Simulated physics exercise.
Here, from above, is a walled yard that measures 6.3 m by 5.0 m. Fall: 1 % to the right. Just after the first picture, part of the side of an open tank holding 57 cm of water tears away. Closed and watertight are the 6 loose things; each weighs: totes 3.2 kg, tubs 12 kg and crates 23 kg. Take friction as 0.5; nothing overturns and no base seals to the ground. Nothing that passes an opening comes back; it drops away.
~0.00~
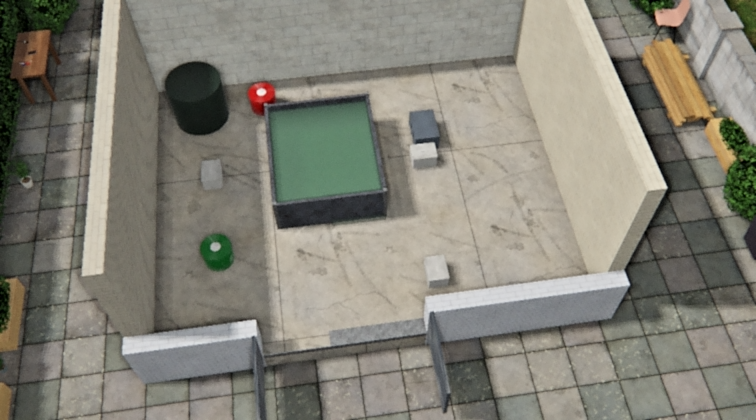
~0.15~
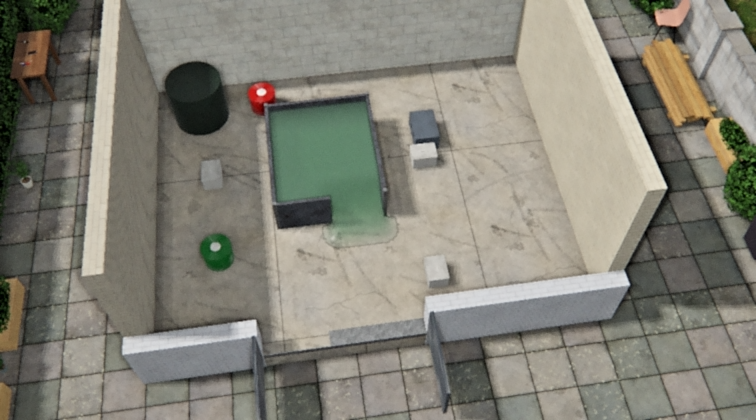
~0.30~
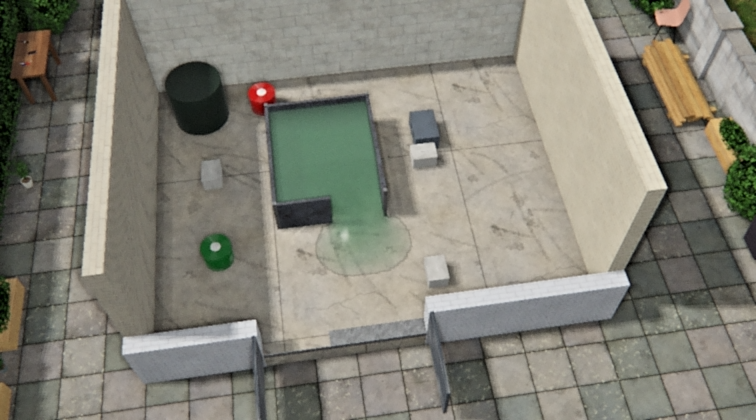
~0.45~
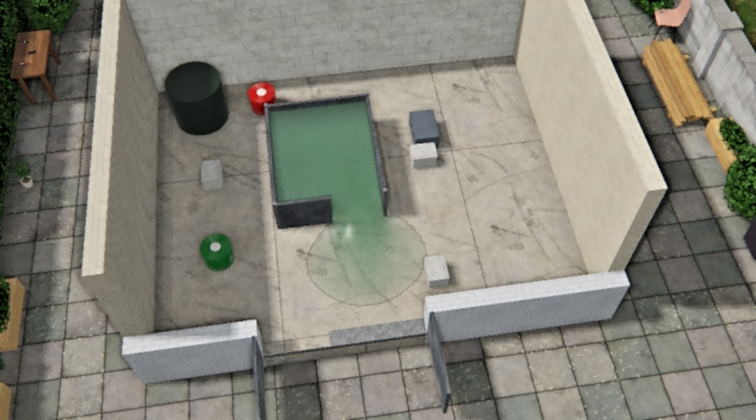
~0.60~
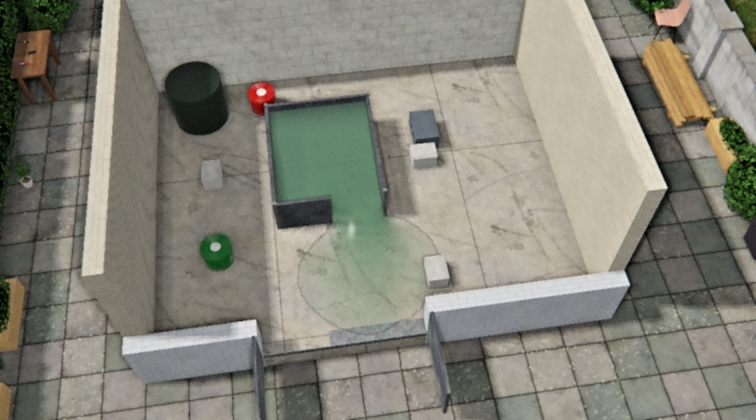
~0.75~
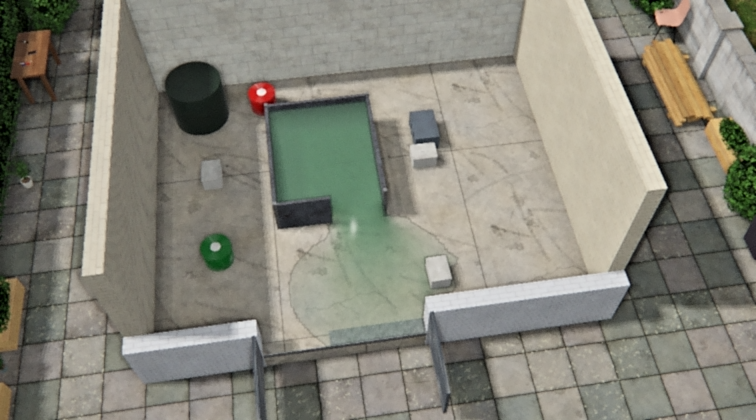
The video shows a walled yard with an open tank of greenish water, tubs and crates; part of the tank's near side gives way and water spreads across the floor toward the front opening, while the tubs stay in place.
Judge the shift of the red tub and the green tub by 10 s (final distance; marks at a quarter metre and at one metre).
Result: Red tub: Scarcely budges; green tub: Scarcely budges.
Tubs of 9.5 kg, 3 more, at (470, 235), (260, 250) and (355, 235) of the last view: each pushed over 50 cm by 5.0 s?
Answers, first to last: Not exceeding, not exceeding, exceeding.
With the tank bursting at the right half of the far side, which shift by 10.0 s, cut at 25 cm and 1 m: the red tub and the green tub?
In that situation the red tub drifts a long way, while the green tub stays about where it was.
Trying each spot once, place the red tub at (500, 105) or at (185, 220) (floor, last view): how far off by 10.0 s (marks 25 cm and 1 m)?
Results, in order: Essentially stationary, then essentially stationary.
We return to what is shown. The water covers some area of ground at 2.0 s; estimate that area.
Some 10.5 m2 of it.
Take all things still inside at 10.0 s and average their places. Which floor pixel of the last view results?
Mean position: Approximately (321, 152).
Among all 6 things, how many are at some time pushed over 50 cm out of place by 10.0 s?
I make it 1.
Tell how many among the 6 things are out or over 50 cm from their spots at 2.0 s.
I count 1 of them.
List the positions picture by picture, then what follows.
The red tub at (261, 93), on the bottom; the green tub at (215, 247), on the bottom; water covers 3.1 m2; 0 of 6 have shifted, in the first frame.
The red tub at (261, 93) rests on the ground; the green tub at (215, 247), on the bottom; 3.5 m2 under water; 0 of 6 have shifted, in the second frame.
The red tub at (261, 93) rests on the ground; the green tub at (215, 247), on the bottom; water covers 4.2 m2; 0 of 6 have shifted, in the third frame.
The red tub at (261, 93) rests on the ground; the green tub at (215, 247), on the bottom; water covers 5.1 m2; 0 of 6 have shifted, in the fourth frame.
The red tub at (261, 93), on the bottom; the green tub at (215, 247), on the bottom; 6.1 m2 under water; 0 of 6 have shifted, in the fifth frame.
The red tub at (261, 93), on the bottom; the green tub at (215, 247) rests on the ground; 6.8 m2 under water; 0 of 6 have shifted, in the sixth frame.
After 2.0 s the red tub is near (261, 93), 0.0 m from its start, aground; the green tub is near (215, 247), 0.0 m from its start, aground; 0 of 6 are out; 1 afloat.
After 4.5 s the red tub is near (261, 93), 0.0 m from its start, aground; the green tub is near (215, 247), 0.0 m from its start, aground; 0 of 6 are out; 0 afloat.
After 7.0 s the red tub is near (261, 93), 0.0 m from its start, aground; the green tub is near (215, 247), 0.0 m from its start, aground; 0 of 6 are out; 1 afloat.
After 10.0 s the red tub is near (261, 93), 0.0 m from its start, aground; the green tub is near (215, 247), 0.0 m from its start, aground; 0 of 6 are out; 1 afloat.
